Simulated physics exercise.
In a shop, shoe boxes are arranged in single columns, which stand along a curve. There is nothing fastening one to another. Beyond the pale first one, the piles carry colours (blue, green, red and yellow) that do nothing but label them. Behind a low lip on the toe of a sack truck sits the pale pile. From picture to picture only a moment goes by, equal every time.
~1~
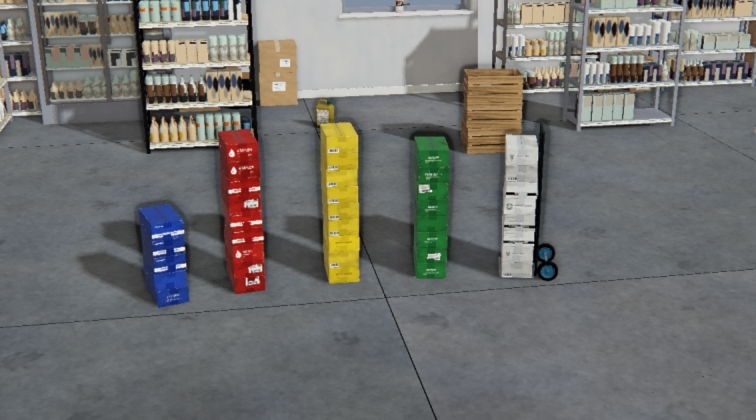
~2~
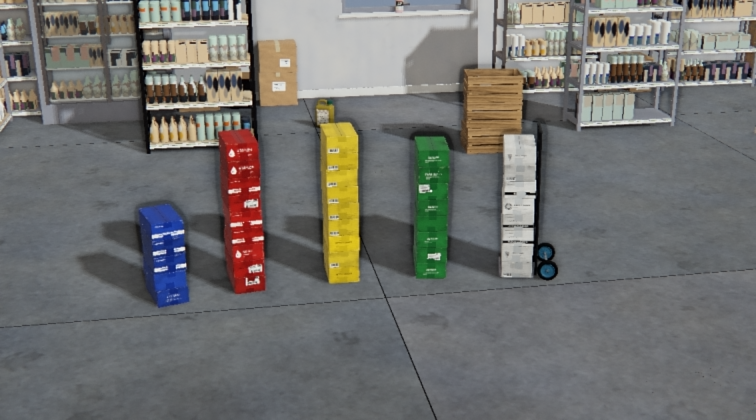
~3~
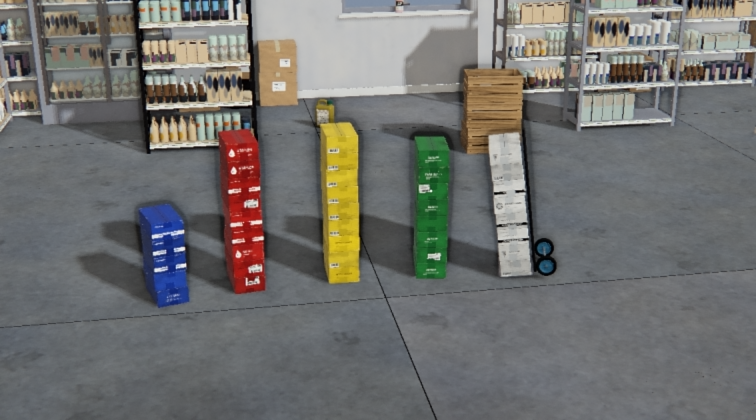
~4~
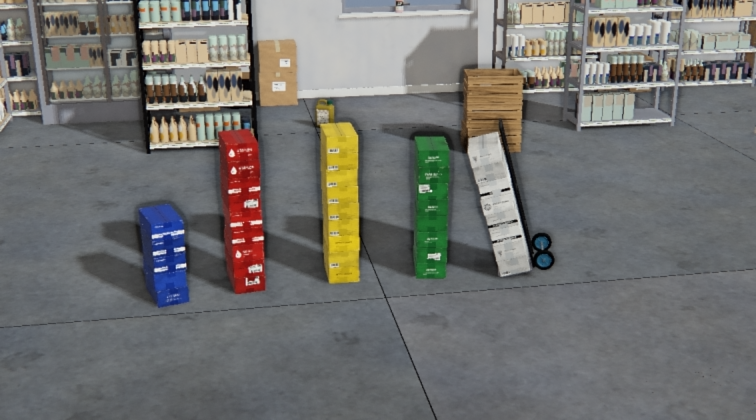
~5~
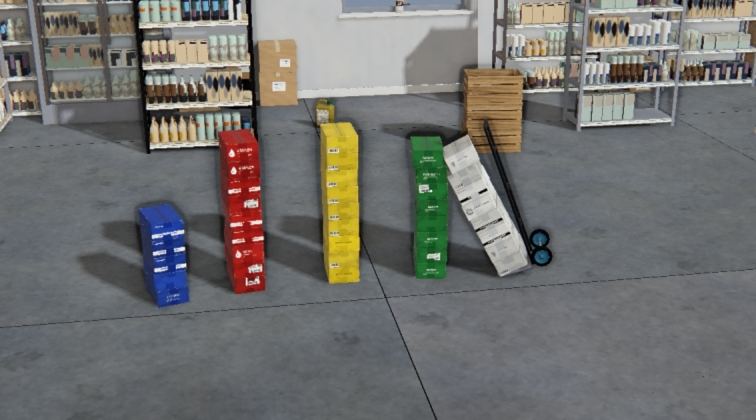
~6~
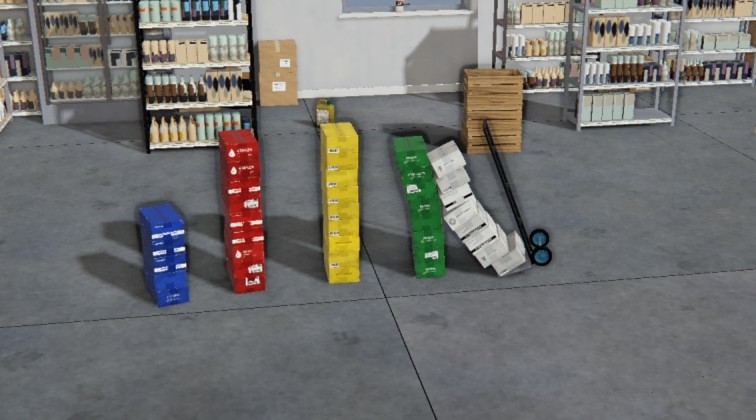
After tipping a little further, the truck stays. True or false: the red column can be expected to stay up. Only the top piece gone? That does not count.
False.
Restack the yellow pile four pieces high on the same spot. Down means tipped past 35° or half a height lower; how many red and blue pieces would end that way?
Red 0, blue 0.
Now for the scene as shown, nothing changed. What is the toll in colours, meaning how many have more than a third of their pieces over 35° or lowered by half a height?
Going through each colour, the result is 4.
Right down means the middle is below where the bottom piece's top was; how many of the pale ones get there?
3 in all.
Just after the last frame, 8 of the pale pile down; none of the 9 red boxes down (4 of 31 in all colours); top red box unmoved; top green box tilted clearly, half its height lower.
A moment on, 8 of the pale pile down; none of the 9 red boxes down (15 of 31 in all colours); top red box tilted a little; top green box tilted well over, some four heights lower.
Further on, 8 of the pale pile down; 8 of the 9 red boxes down (27 of 31 in all colours); top red box on its side; top green box on its side.
When it is over, 8 of the pale pile down; 8 of the 9 red boxes down (26 of 31 in all colours); top red box on its side; top yellow box upside down. In pixels of the last frame, middles, top red box near (21, 299), top yellow box near (147, 254).
